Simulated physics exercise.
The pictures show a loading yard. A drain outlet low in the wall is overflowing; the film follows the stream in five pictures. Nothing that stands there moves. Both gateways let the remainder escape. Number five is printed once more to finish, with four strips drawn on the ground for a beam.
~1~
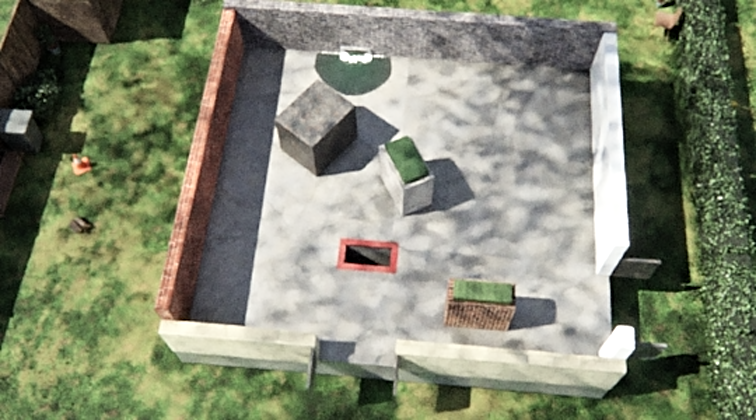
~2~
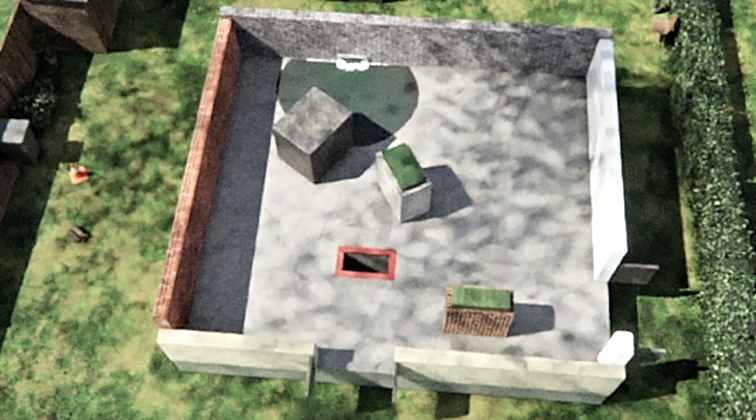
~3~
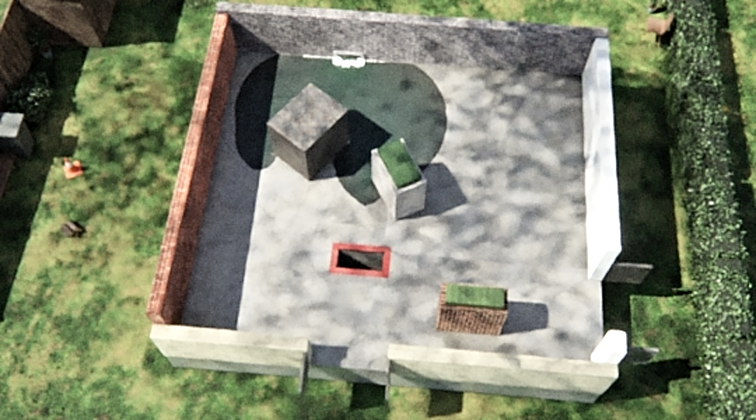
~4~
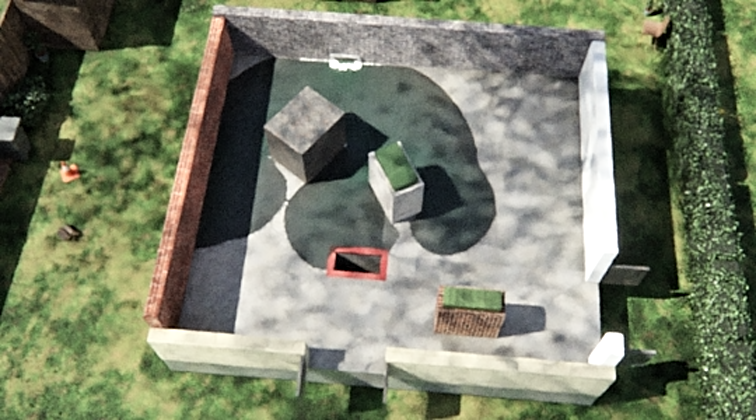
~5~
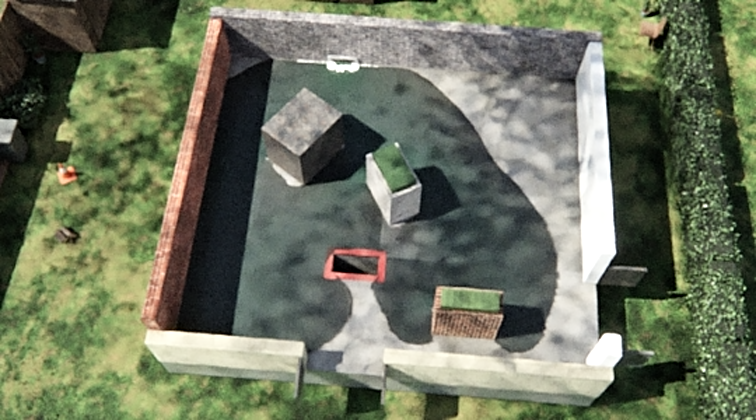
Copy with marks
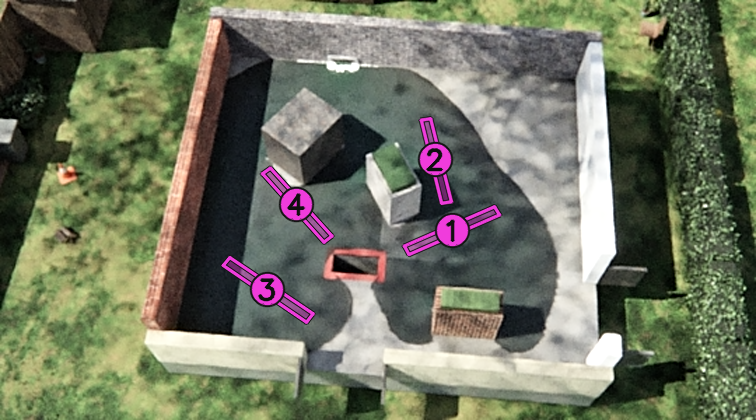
In a walled loading yard, dark water spread from the outfall at the back wall, flowed around two blocks, reached the red gully, and then covered much of the ground around the brick box.
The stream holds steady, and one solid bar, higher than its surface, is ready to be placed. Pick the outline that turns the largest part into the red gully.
The answer is spot 1.
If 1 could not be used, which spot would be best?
That is spot 4.
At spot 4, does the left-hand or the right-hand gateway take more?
The left gate.
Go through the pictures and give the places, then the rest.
The first picture shows outfall at (356, 51); red gully at (368, 256); open gate at (598, 312); open gate at (358, 351); 3 % of the ground under water, visible out to (387, 78); red gully still dry.
In the second picture, 10 % of the ground under water, visible out to (400, 125); red gully still dry.
In the third picture, 21 % of the ground under water, visible out to (371, 194); red gully still dry.
In the fourth picture, 39 % of the ground under water, visible out to (472, 243); red gully taking water.
In the fifth picture, 66 % of the ground under water, visible out to (538, 333); red gully taking water.
In magenta, 1 from (406, 250) to (497, 210); 2 from (425, 119) to (446, 202); 3 from (226, 261) to (309, 317); 4 from (266, 170) to (327, 239).
With 1, about 26 % of the stream goes into the red gully, about 73 % out by the gates.
With 2, about 13 % of the stream goes into the red gully, about 86 % out by the gates.
With 3, about 13 % of the stream goes into the red gully, about 87 % out by the gates.
With 4, about 21 % of the stream goes into the red gully, about 79 % out by the gates.
